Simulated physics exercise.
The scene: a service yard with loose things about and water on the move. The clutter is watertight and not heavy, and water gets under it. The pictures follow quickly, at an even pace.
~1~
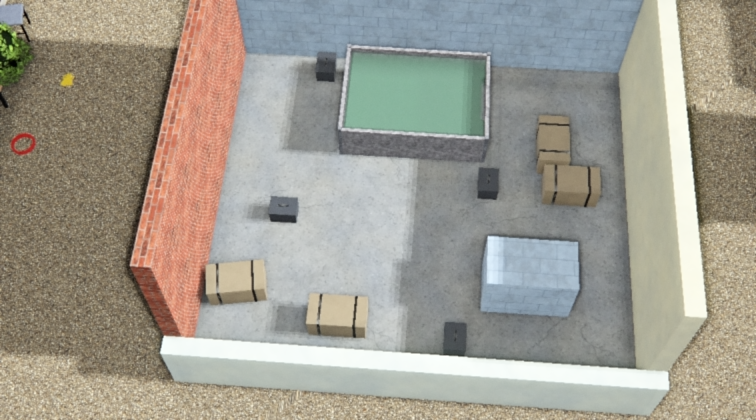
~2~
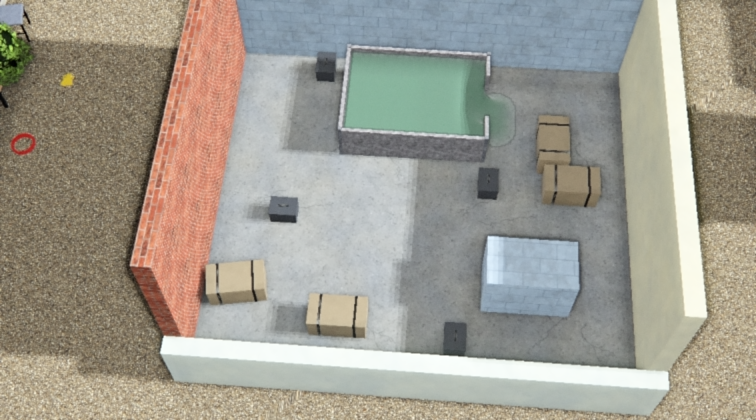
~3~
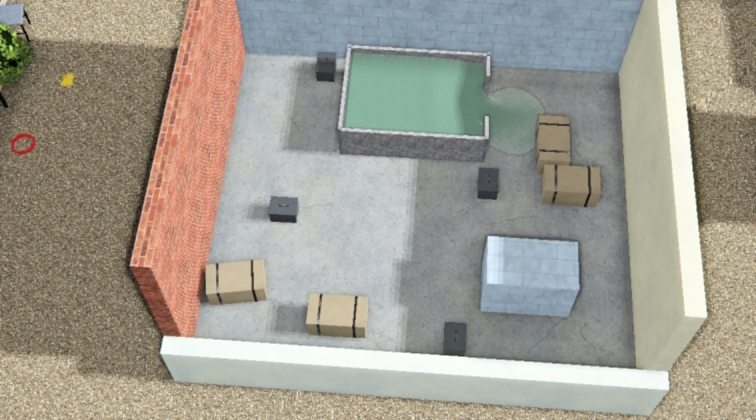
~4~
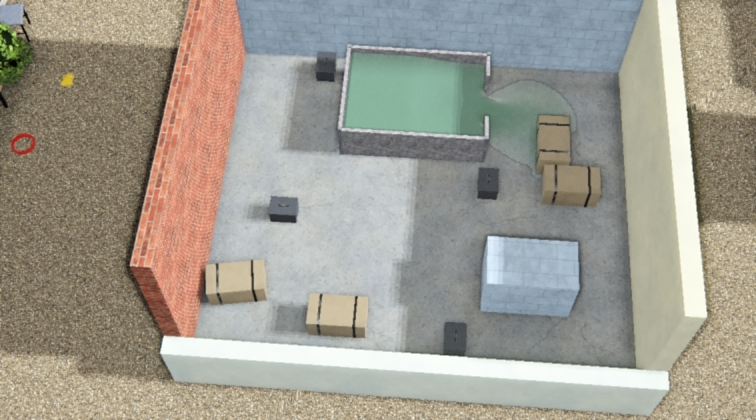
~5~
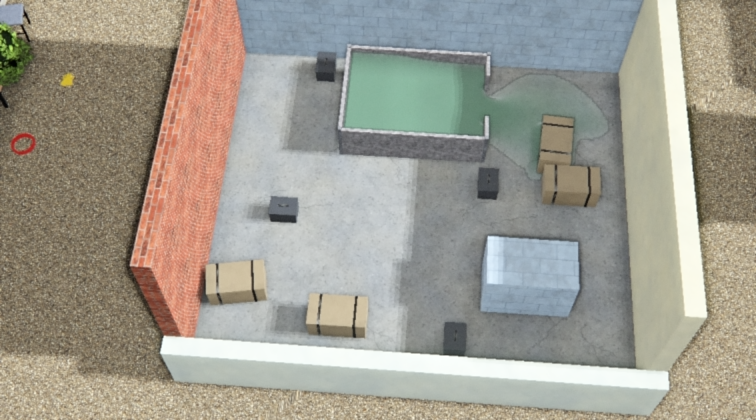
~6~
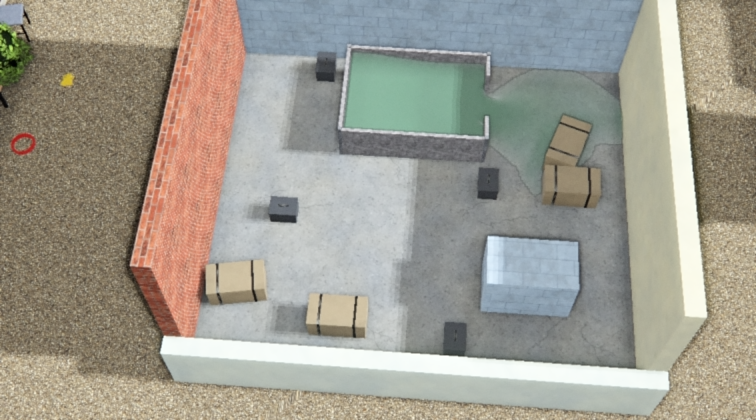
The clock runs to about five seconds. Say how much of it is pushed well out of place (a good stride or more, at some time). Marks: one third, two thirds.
That comes to not even a third.
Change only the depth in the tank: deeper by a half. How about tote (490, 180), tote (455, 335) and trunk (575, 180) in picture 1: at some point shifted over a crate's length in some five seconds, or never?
In turn: Under that, shifted that much, shifted that much.
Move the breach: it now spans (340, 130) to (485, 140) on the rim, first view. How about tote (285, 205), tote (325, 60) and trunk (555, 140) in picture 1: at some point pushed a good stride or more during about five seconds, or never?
In turn: Yes, never so far, under that.
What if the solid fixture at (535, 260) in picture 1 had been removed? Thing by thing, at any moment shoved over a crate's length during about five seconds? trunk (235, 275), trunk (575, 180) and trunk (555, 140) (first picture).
One after the other: Short of that, swept aside, moved that far.
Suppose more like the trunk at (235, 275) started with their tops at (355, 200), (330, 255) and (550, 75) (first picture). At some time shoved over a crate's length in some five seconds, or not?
One after the other: Short of that, short of that, shifted that much.
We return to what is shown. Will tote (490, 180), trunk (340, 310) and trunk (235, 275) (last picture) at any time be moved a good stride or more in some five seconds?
In that order: Less than that, short of that, under that.
A moment on, 1 of 8 are well off their spots; 0 afloat.
Next, 2 of 8 are well off their spots; 1 afloat.
Later, 2 of 8 are well off their spots; 2 afloat.
In the end, 2 of 8 are well off their spots, and 2 have been at some point; 2 afloat.
